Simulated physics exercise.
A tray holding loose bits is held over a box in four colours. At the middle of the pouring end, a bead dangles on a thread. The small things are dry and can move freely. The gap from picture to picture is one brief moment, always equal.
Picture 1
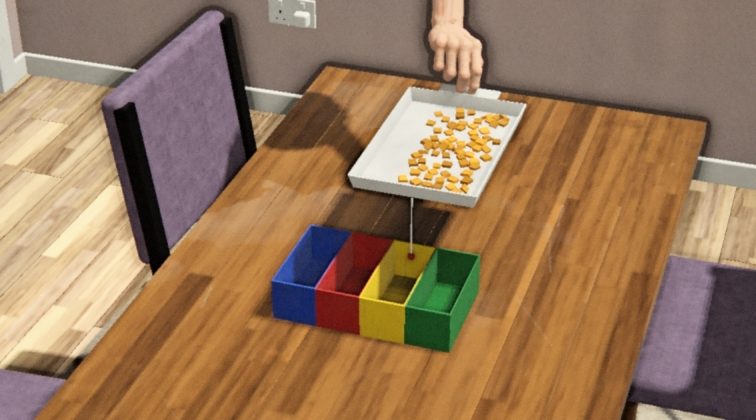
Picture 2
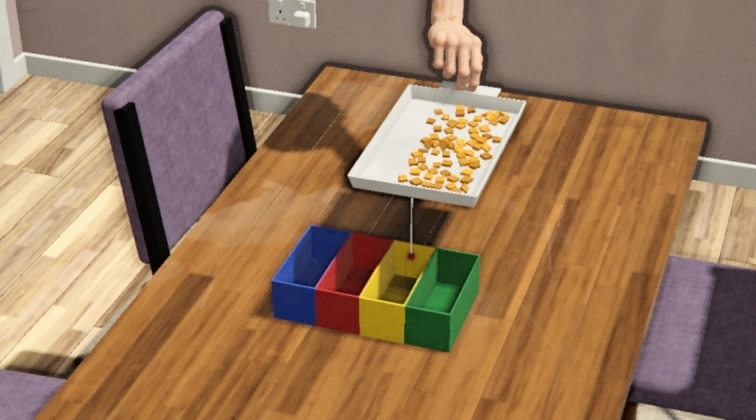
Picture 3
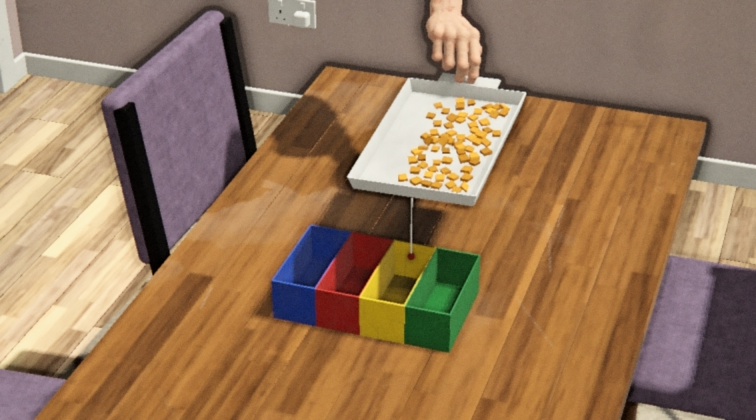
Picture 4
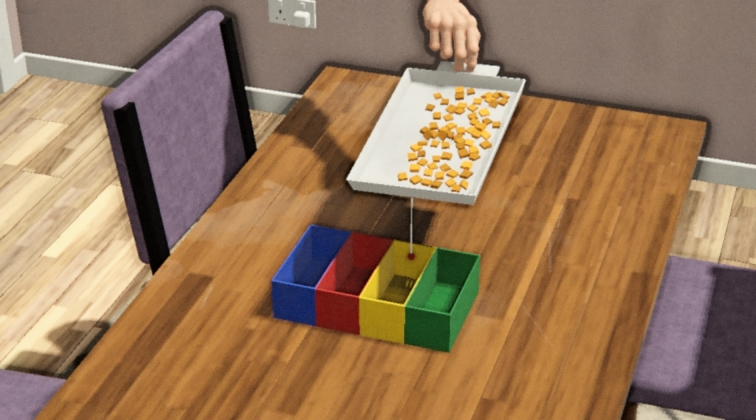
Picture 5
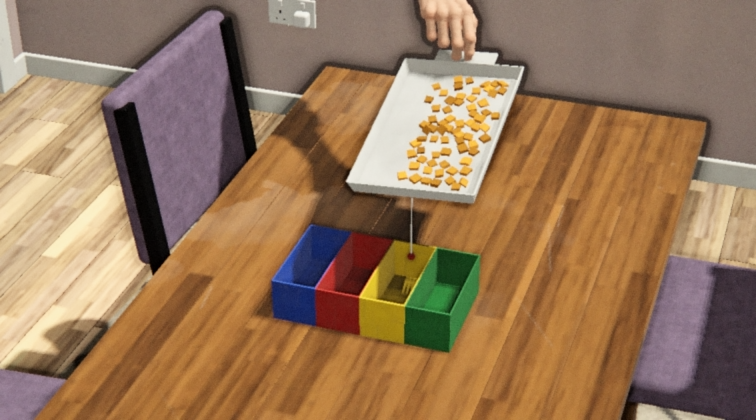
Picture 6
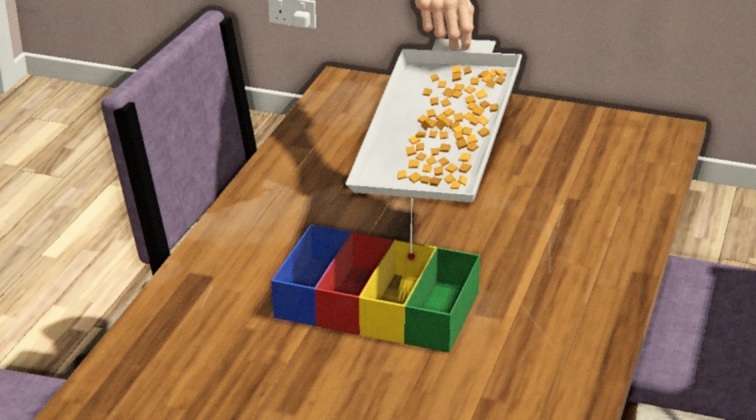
A hand slowly raising the back of a white tray of small orange crackers, tilting it slightly above a four-coloured box.
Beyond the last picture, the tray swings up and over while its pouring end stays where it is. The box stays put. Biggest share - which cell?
Red.
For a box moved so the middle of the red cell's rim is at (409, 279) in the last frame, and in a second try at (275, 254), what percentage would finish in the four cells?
Close to 70 in a hundred, then close to 80 in a hundred.
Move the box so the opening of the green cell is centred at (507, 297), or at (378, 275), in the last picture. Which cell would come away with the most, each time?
Try one: The blue one; try two: The yellow cell.
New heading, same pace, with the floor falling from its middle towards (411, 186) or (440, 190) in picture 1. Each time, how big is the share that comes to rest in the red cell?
Respectively close to 40 and 0 in a hundred.
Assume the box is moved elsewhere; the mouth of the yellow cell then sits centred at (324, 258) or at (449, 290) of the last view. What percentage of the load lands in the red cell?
Roughly 0% on the first try and 10% on the second.
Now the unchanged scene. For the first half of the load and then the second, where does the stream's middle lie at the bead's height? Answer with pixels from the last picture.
At about (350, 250), then at (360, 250).
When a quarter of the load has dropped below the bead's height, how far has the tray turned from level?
It is at around 90 degrees by then.
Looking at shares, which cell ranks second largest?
That yellow cell.
Shortly afterwards, tray tipped steeply; all but a few on the tray; only a few falling or outside the box.
Next, tray tipped right over; near a third on the tray; near a quarter in the red cell; a little in the yellow cell; only a few in the blue cell; near a quarter falling or outside the box.
Some moments later, tray tipped past a quarter turn; the bulk in the red cell; near a quarter in the yellow cell; a little in the blue cell; only a few falling or outside the box.
In the end, tray tipped past a quarter turn; the bulk in the red cell; near a quarter in the yellow cell; a little in the blue cell; none at all in the green cell; only a few outside the box.
